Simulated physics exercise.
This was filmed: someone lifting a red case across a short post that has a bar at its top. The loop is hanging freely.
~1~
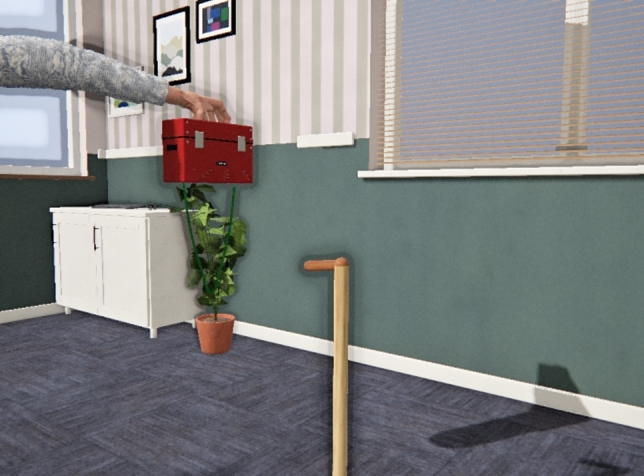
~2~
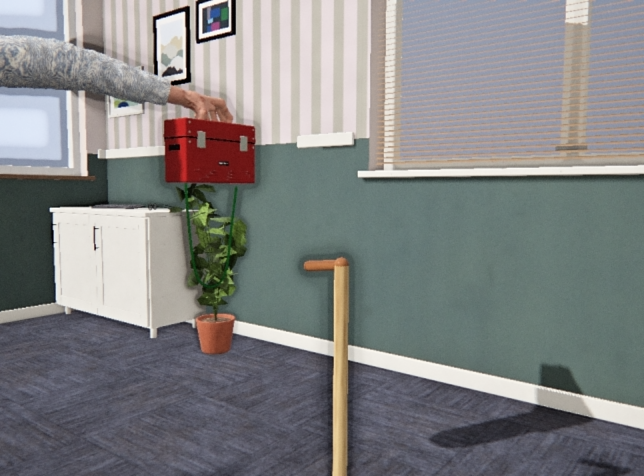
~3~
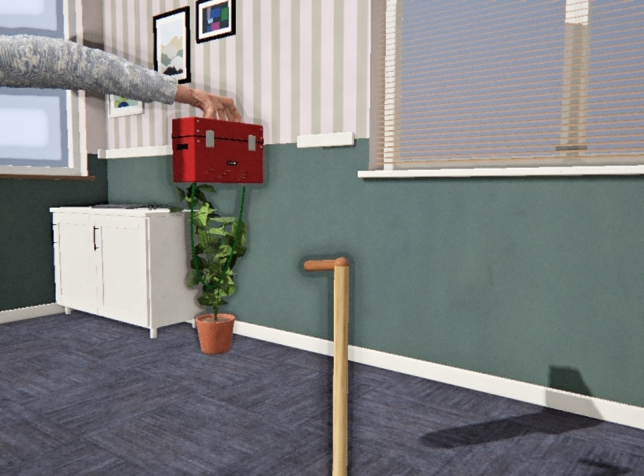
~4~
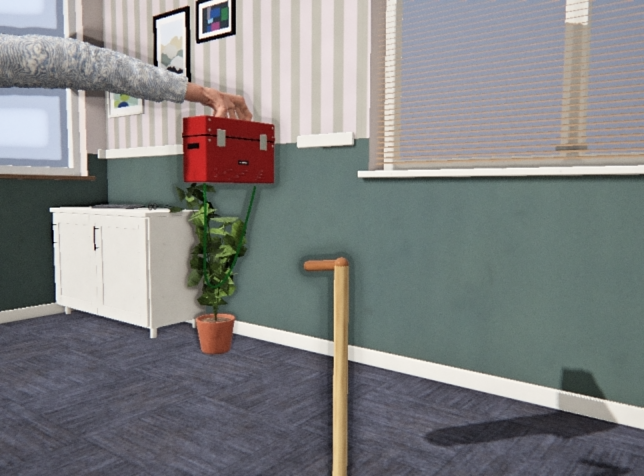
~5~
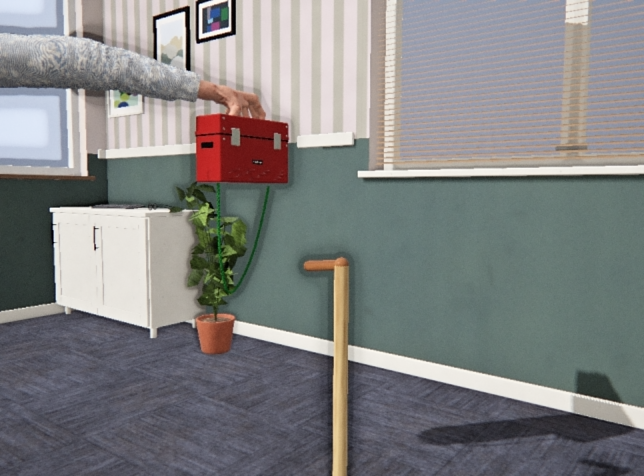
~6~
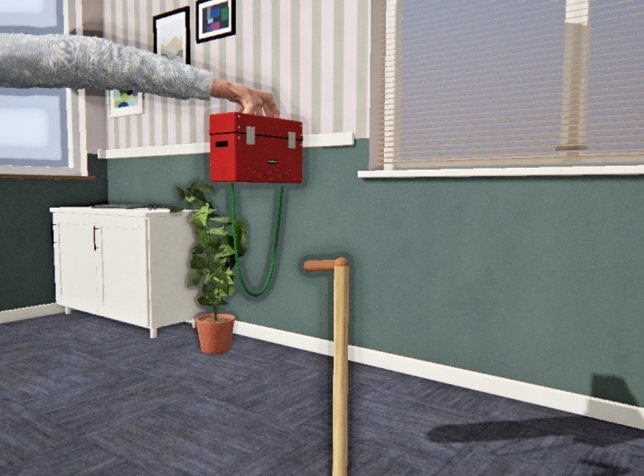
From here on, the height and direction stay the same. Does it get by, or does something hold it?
It is held back.
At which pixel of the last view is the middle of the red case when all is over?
It comes to rest near (427, 141).
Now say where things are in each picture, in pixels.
In the first picture, red case (210, 153); hook tip (309, 266).
In the second picture, red case (212, 153); bottom of the loop (213, 286).
In the third picture, red case (220, 153).
In the fourth picture, red case (231, 152); bottom of the loop (216, 287).
In the fifth picture, red case (245, 151).
In the sixth picture, red case (259, 151); bottom of the loop (258, 295); hook tip (309, 266); hook points towards it, loop hangs below the hook.
Then, 0.38 s after the last picture, case nearing the post near (301, 148).
Then, 0.88 s after the last picture, case over the post near (365, 145).
At rest, case past the post near (427, 141); loop tight round the post, hand stopped. The red case is jerked back by its loop.
